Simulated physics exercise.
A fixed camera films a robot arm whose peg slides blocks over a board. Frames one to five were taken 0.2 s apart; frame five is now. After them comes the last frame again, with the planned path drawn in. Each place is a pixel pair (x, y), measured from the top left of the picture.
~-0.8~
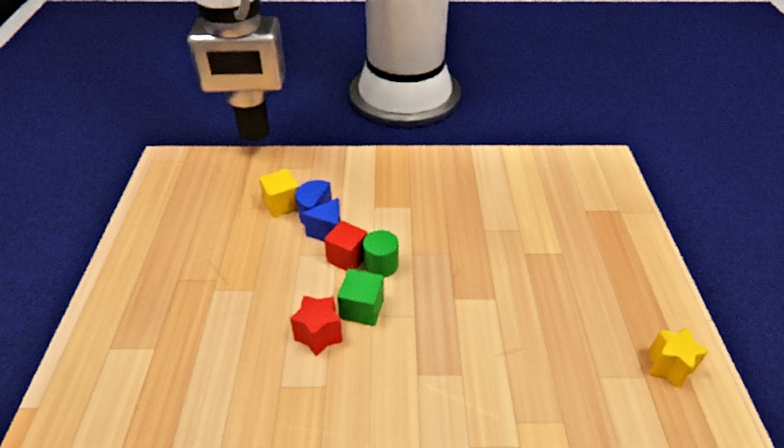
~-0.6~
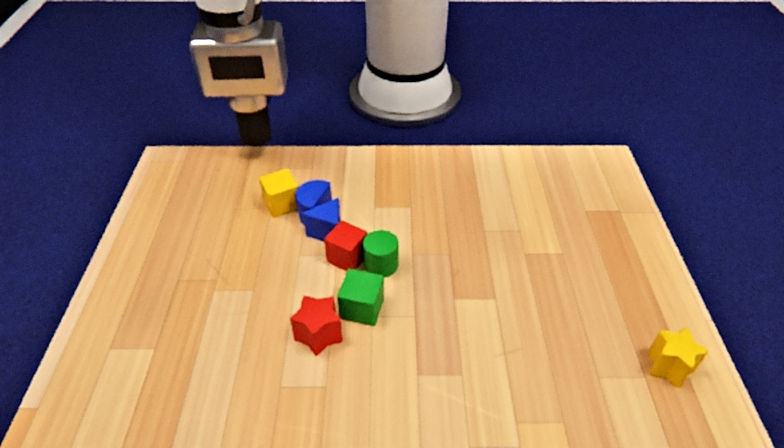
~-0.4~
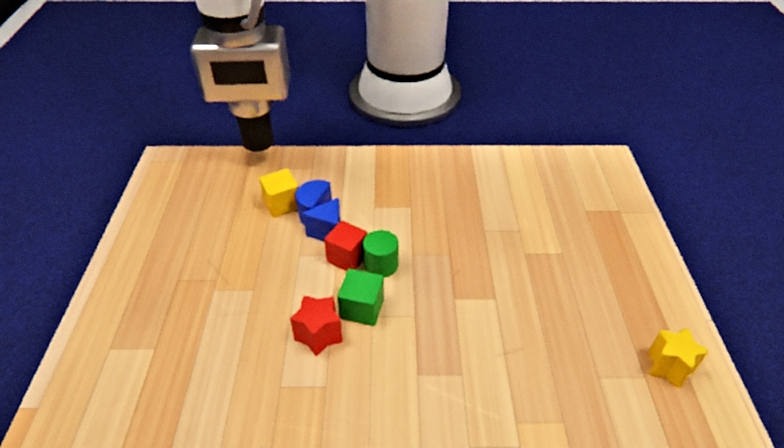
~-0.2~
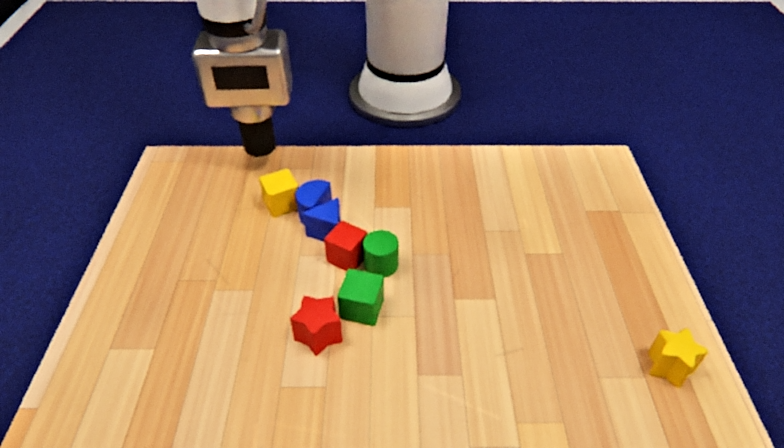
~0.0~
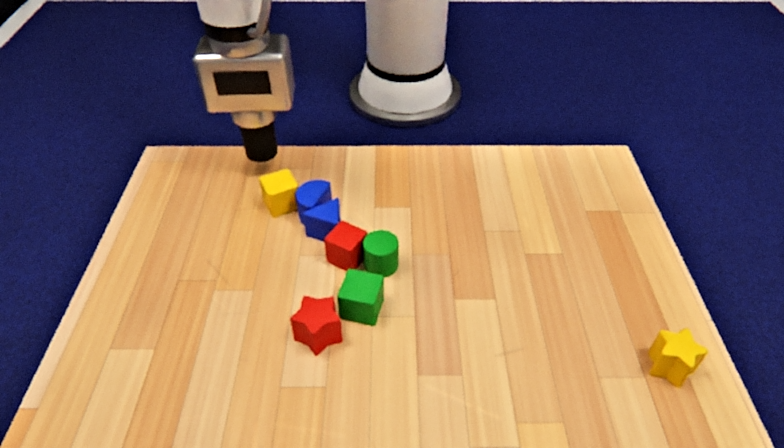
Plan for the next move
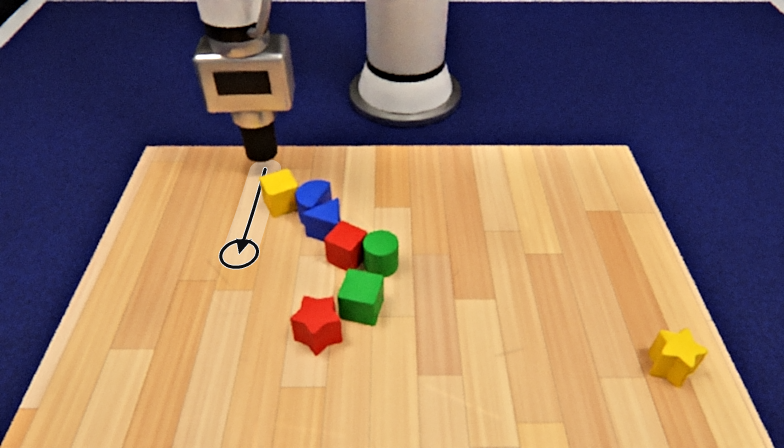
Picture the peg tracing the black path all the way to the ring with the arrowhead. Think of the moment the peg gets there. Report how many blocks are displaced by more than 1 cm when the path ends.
The push moves one block more than 1 cm.
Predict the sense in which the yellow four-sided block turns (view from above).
It swings round anticlockwise.
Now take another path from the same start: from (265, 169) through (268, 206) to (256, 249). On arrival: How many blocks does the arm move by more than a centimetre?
The number is two.
The drawn path runs from (265, 169) directly to (239, 254).
On the path given first. One third of the way, peg at (254, 179); yellow four-sided block at (279, 184), turned 15° anticlockwise.
Two thirds of the way, peg at (246, 206); yellow four-sided block at (281, 192), turned 60° anticlockwise.
At the end, peg at (235, 237); yellow four-sided block at (281, 192), turned 60° anticlockwise; blue D-shaped block not moved.
